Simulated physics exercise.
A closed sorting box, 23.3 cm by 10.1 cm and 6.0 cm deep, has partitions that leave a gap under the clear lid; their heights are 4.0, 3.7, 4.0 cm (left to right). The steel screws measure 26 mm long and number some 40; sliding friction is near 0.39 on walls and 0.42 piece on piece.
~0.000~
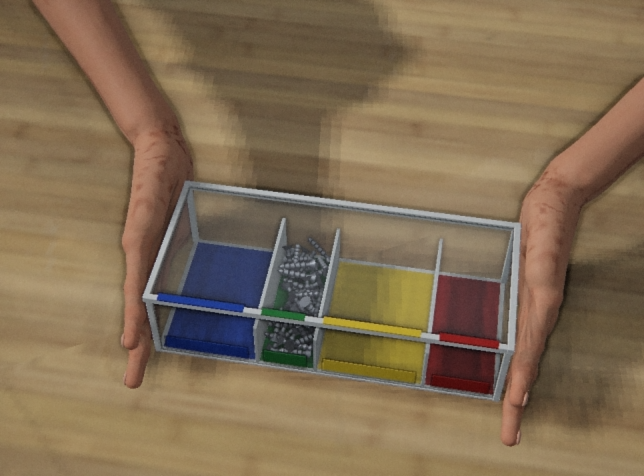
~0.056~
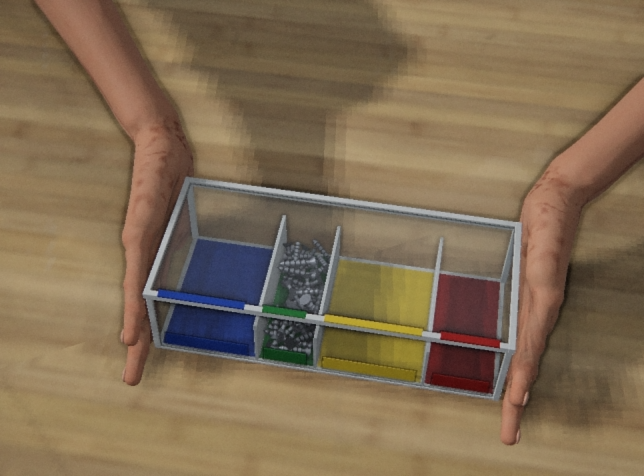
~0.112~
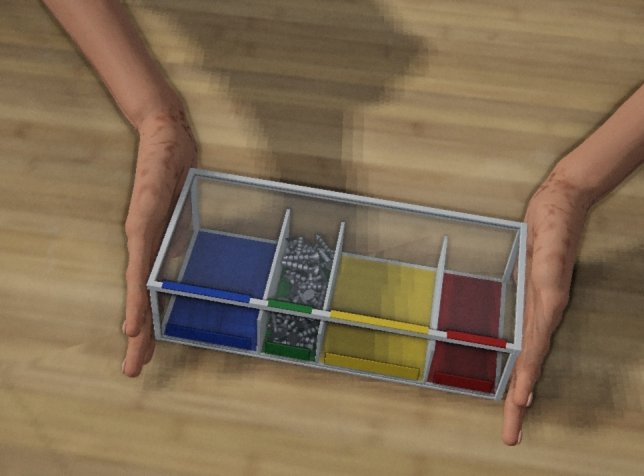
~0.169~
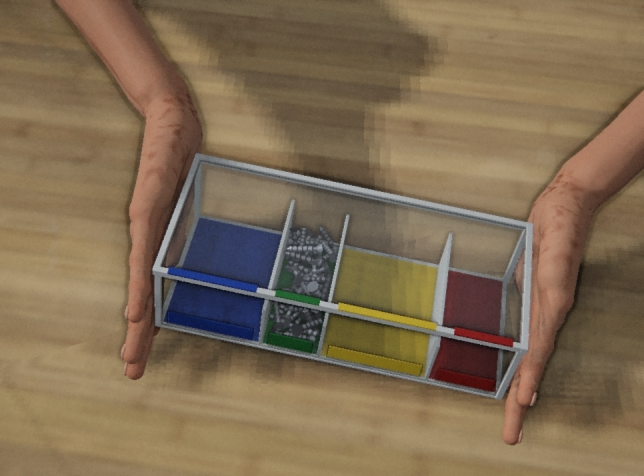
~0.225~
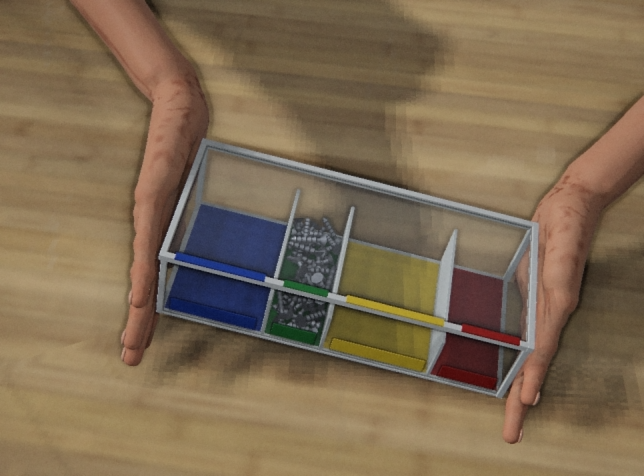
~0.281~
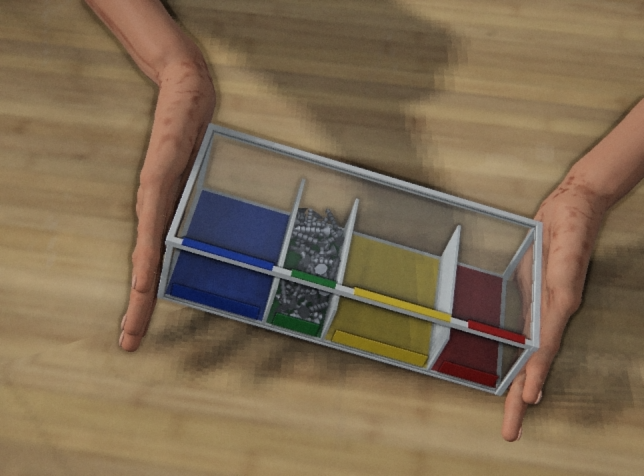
A clear box with blue, green, yellow and red sections, held between two hands, tilted gradually as its left end rose, while the small metal pieces stayed in the green section.
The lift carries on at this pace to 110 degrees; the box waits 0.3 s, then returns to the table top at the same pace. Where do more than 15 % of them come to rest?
Red above, blue below, green below, yellow below.
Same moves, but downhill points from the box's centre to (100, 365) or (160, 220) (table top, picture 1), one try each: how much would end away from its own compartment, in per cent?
About 60 and 85 per cent.
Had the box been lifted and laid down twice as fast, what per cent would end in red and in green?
Red 95; green 0.
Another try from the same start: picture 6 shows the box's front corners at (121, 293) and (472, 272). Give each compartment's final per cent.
Red 0, blue 95, green 5, yellow 0.
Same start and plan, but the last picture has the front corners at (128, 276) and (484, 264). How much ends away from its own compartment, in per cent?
Then about 60 per cent.
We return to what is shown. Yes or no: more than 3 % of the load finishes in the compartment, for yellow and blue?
Yellow no; blue no.
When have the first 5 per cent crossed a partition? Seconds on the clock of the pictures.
Near 1.90 s.
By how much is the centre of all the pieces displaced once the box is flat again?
Roughly 12.0 cm.
After 2.04 s, tilt 110 degrees; red 5 %, green 55 %, yellow 40 %.
After 3.21 s, tilt 55 degrees; red 95 %, green 5 %.
After 4.33 s, tilt 0 degrees; red 95 %, green 5 %.
By 4.7 s all is still; red 95 %, blue 0 %, green 5 %, yellow 0 %.
